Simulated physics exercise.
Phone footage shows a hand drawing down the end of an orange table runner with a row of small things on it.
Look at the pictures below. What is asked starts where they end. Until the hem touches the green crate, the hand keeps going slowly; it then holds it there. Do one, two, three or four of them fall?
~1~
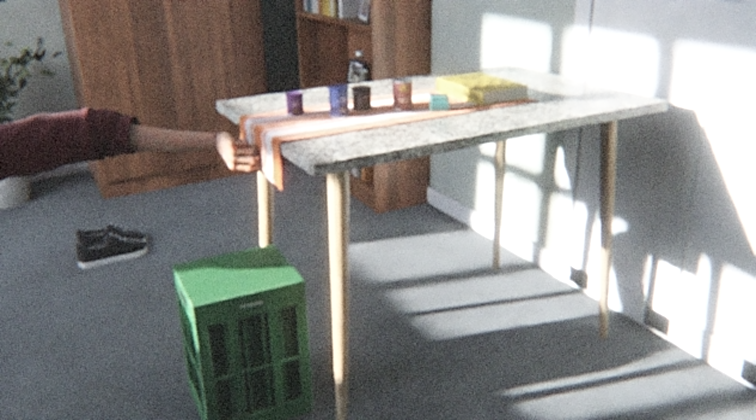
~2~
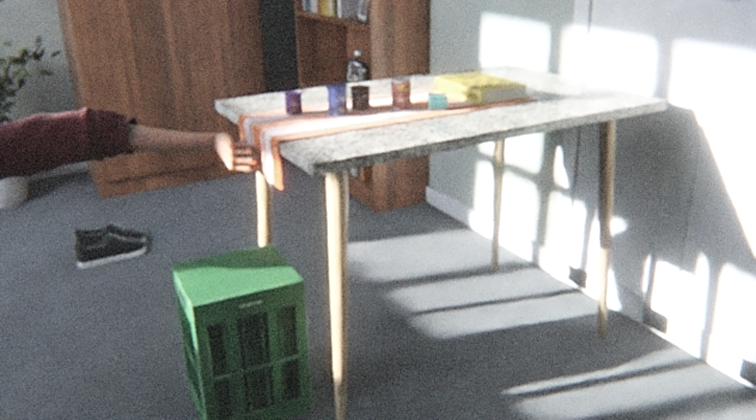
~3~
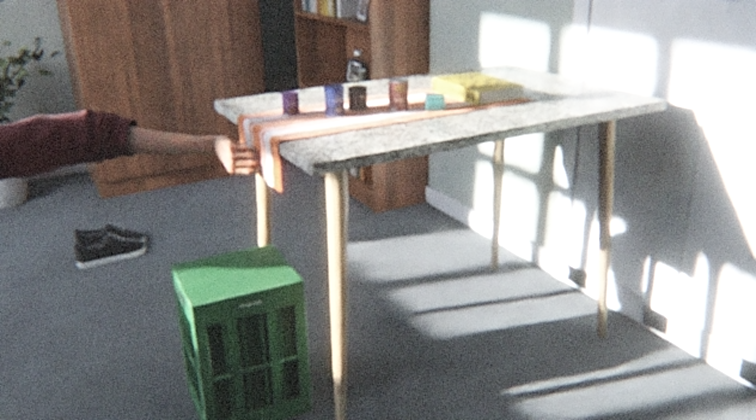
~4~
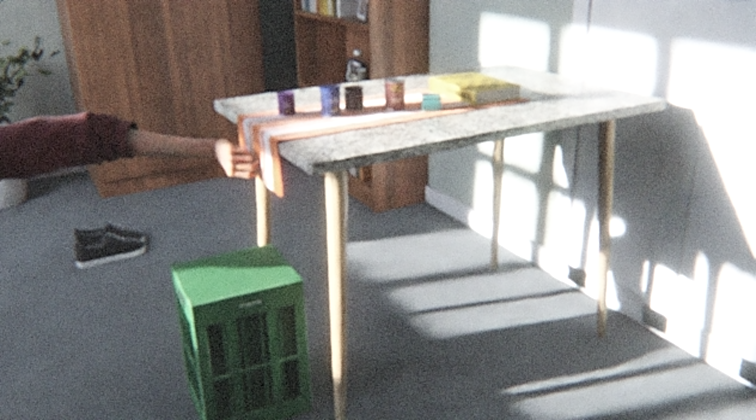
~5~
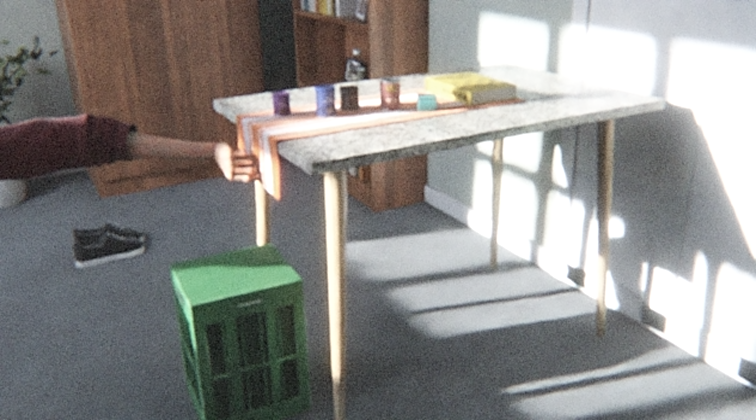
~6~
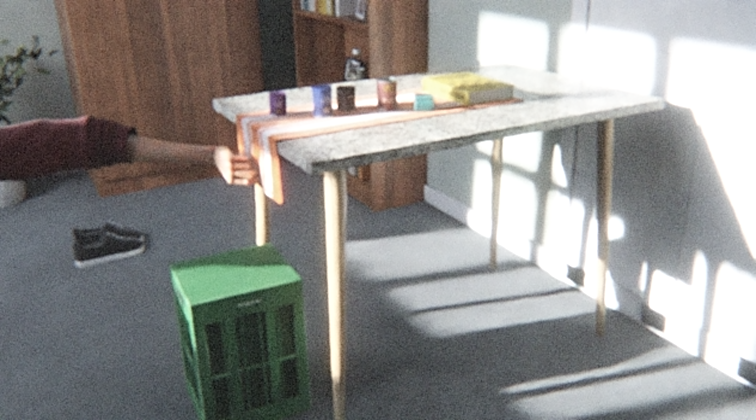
Lost over the edge: Two.
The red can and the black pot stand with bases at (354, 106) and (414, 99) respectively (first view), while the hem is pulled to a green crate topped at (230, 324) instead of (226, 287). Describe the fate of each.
Outcome for the red can: It is lost. Outcome for the black pot: It stays.
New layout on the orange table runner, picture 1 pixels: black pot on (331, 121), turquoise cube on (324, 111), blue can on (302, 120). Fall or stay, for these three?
Outcome: Black pot falls away, turquoise cube falls away, blue can falls away.
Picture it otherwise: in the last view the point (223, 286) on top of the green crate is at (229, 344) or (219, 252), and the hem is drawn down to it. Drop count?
The first gives 4, the second 1.
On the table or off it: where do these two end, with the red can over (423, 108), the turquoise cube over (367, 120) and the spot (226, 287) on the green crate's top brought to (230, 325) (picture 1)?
The red can does not fall, the turquoise cube goes over.
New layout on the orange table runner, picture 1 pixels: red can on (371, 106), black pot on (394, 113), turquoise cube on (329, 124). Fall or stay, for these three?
Red can: Safe. Black pot: Safe. Turquoise cube: Lost.
Early on, hem near (262, 229); purple pot gone.
Midway, hem on the crate; purple pot and blue can gone.
Finally, hem on the crate; purple pot and blue can gone. Over the edge go two.
